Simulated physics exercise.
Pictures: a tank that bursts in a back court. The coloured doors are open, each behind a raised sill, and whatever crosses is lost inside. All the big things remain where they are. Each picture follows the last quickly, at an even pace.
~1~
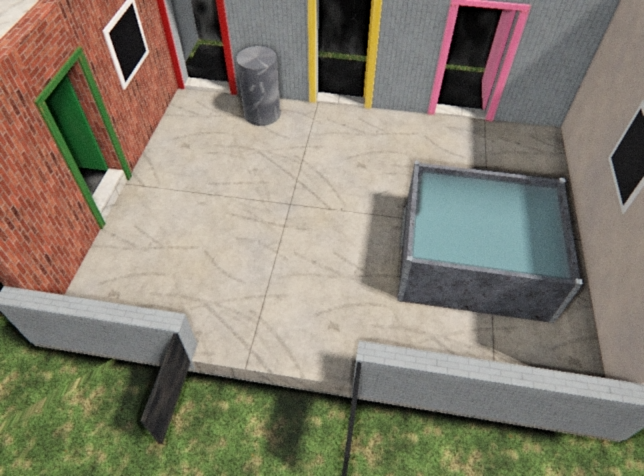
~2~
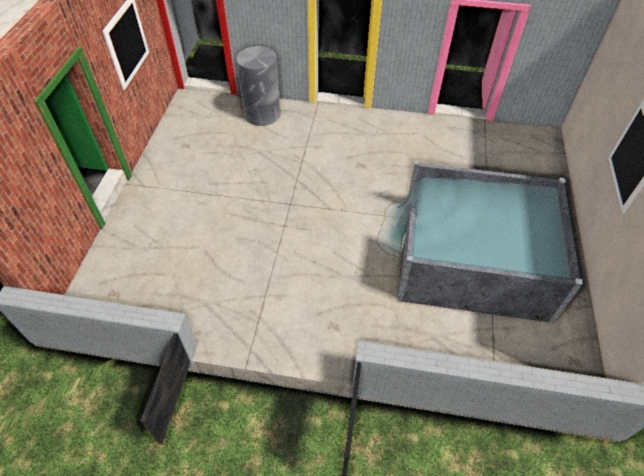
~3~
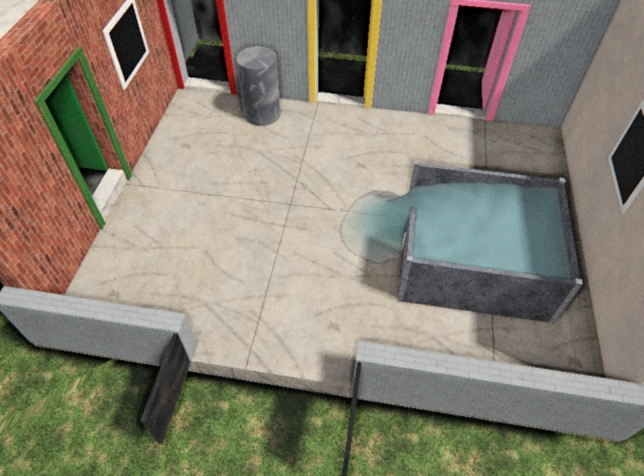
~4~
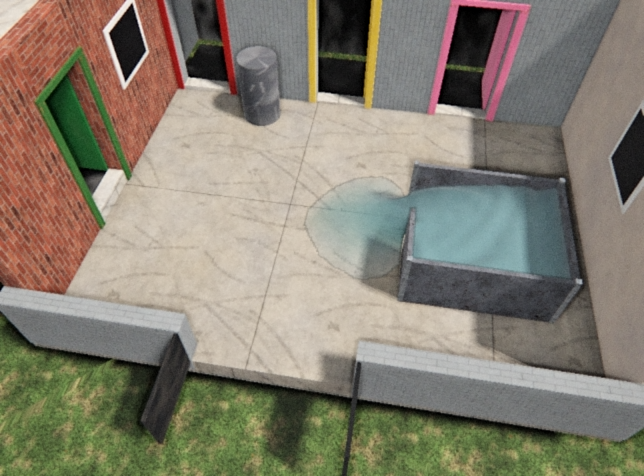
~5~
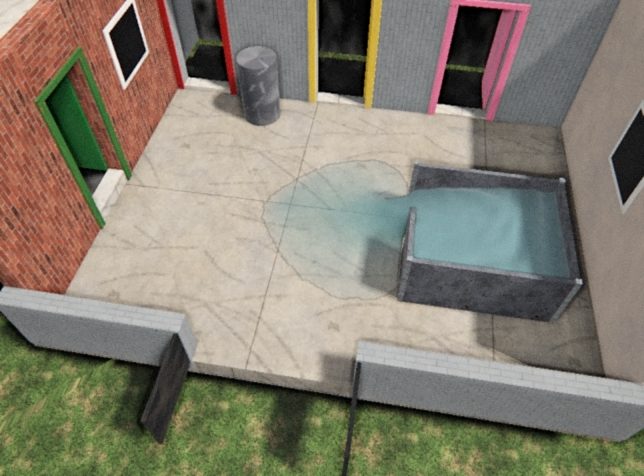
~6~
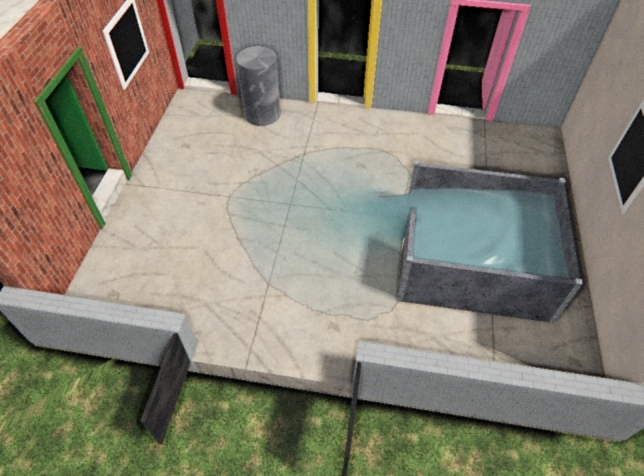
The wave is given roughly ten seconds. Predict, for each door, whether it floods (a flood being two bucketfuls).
Prediction: The yellow door floods; the pink door stays unflooded; the red door floods; the green door stays unflooded.
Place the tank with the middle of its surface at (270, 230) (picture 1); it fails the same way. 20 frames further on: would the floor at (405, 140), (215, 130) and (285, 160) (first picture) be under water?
Spared, hit, spared.
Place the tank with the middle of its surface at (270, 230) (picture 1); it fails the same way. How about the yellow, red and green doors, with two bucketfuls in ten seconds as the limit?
Yellow falls short; red exceeds the limit; green exceeds the limit.
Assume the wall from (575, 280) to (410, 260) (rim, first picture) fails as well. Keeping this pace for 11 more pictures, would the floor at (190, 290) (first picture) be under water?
At that place: Awash.
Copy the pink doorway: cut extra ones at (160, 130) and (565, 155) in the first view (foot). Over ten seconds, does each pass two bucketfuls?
Order as asked: Gets beyond it, remains below.
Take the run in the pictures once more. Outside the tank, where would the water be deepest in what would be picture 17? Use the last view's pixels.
Around (52, 320).
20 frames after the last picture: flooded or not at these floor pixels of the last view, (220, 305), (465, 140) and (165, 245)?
Result, in that order: Wetted / not wetted / wetted.
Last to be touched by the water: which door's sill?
It is the one in pink.
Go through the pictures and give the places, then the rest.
The first picture shows the open tank at (489, 222) is whole and still.
In the second picture, water pours out at (411, 214) and has run to (403, 205).
In the third picture, water pours out at (411, 217) and has run to (347, 235).
In the fourth picture, water pours out at (410, 218) and has run to (311, 227).
In the fifth picture, water pours out at (411, 218) and has run to (274, 201).
In the sixth picture, water pours out at (411, 217) and has run to (237, 196).
A moment on, water covers 50 % of the floor; the yellow door not reached, the pink door not reached, the red door not reached, the green door wet at the sill, nothing in.
Next, water covers 60 % of the floor; the yellow door under two buckets in, the pink door not reached, the red door wet at the sill, nothing in, the green door wet at the sill, nothing in.
Then, water covers 60 % of the floor; the yellow door over two buckets in, the pink door not reached, the red door over two buckets in, the green door under two buckets in.
Later, water covers 70 % of the floor; the yellow door over two buckets in, the pink door wet at the sill, nothing in, the red door far over two buckets in, the green door under two buckets in.
In the end, water covers 90 % of the floor; the yellow door over two buckets in, the pink door wet at the sill, nothing in, the red door far over two buckets in, the green door under two buckets in.
